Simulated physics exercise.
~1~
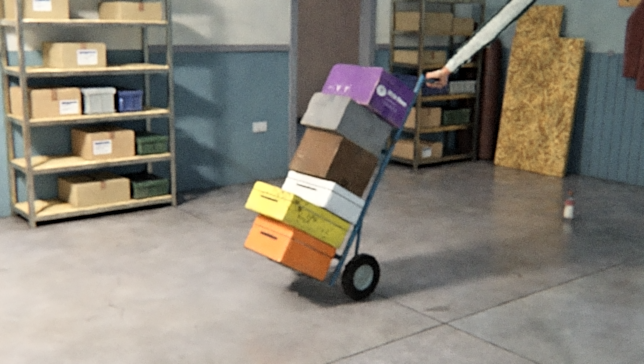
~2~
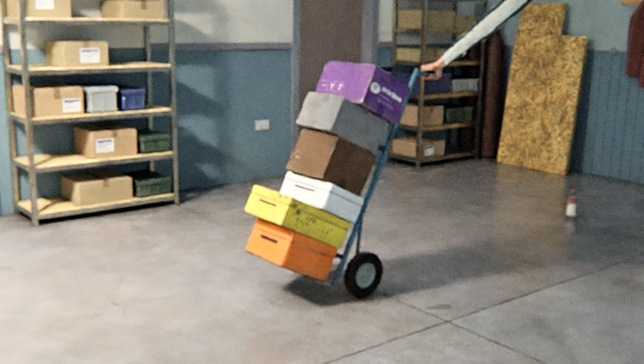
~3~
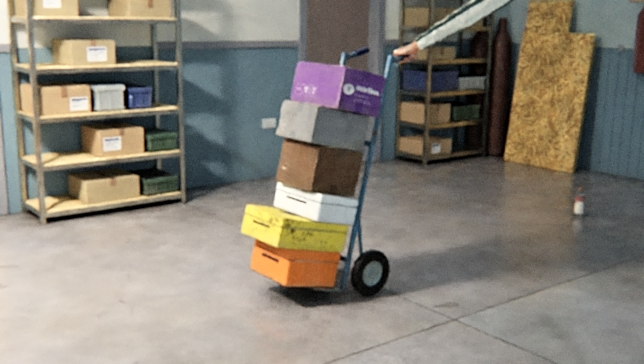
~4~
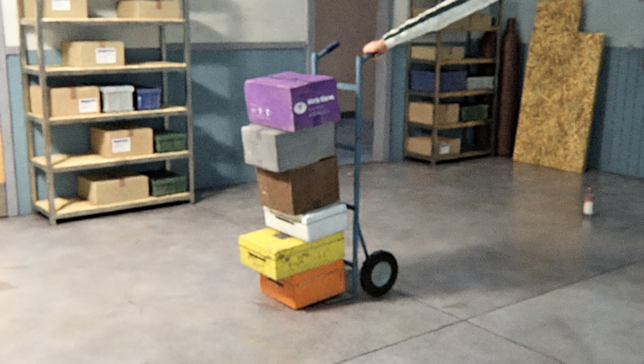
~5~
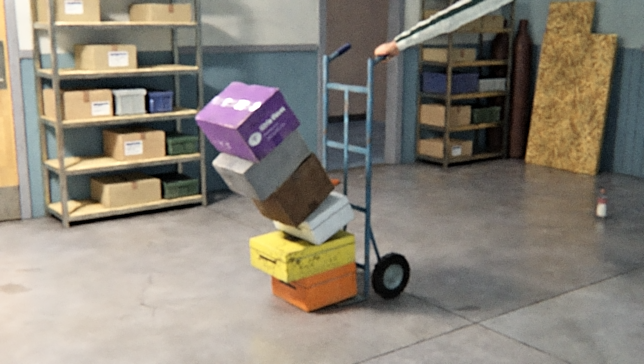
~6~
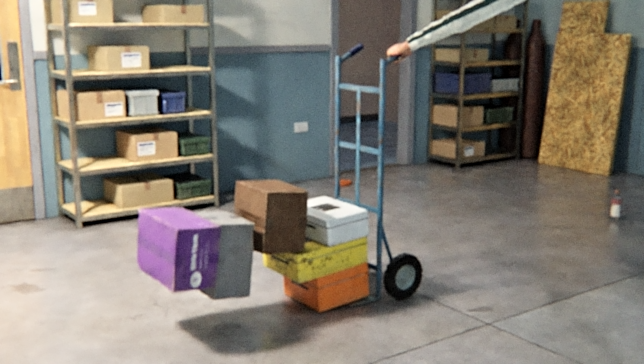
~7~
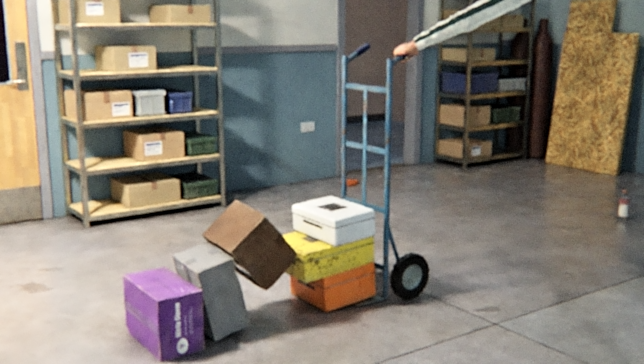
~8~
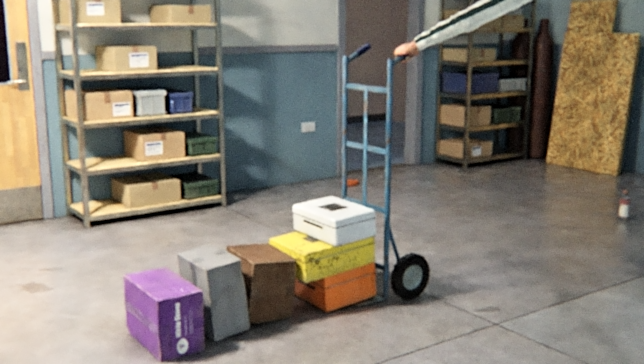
In a storage room with blue-panelled walls and loaded shelves, an outstretched arm holds a tilted blue sack truck stacked with six boxes and toolboxes. The hand swings the truck upright, and the tall pile begins to lean away to the left. As the truck comes to a stop standing straight, the purple, grey and brown boxes at the top tip over together and drop off. The purple and grey ones reach the floor first, while the brown one tumbles down beside them. The white, yellow and orange toolboxes stay stacked at the truck, the hand still on its handle.
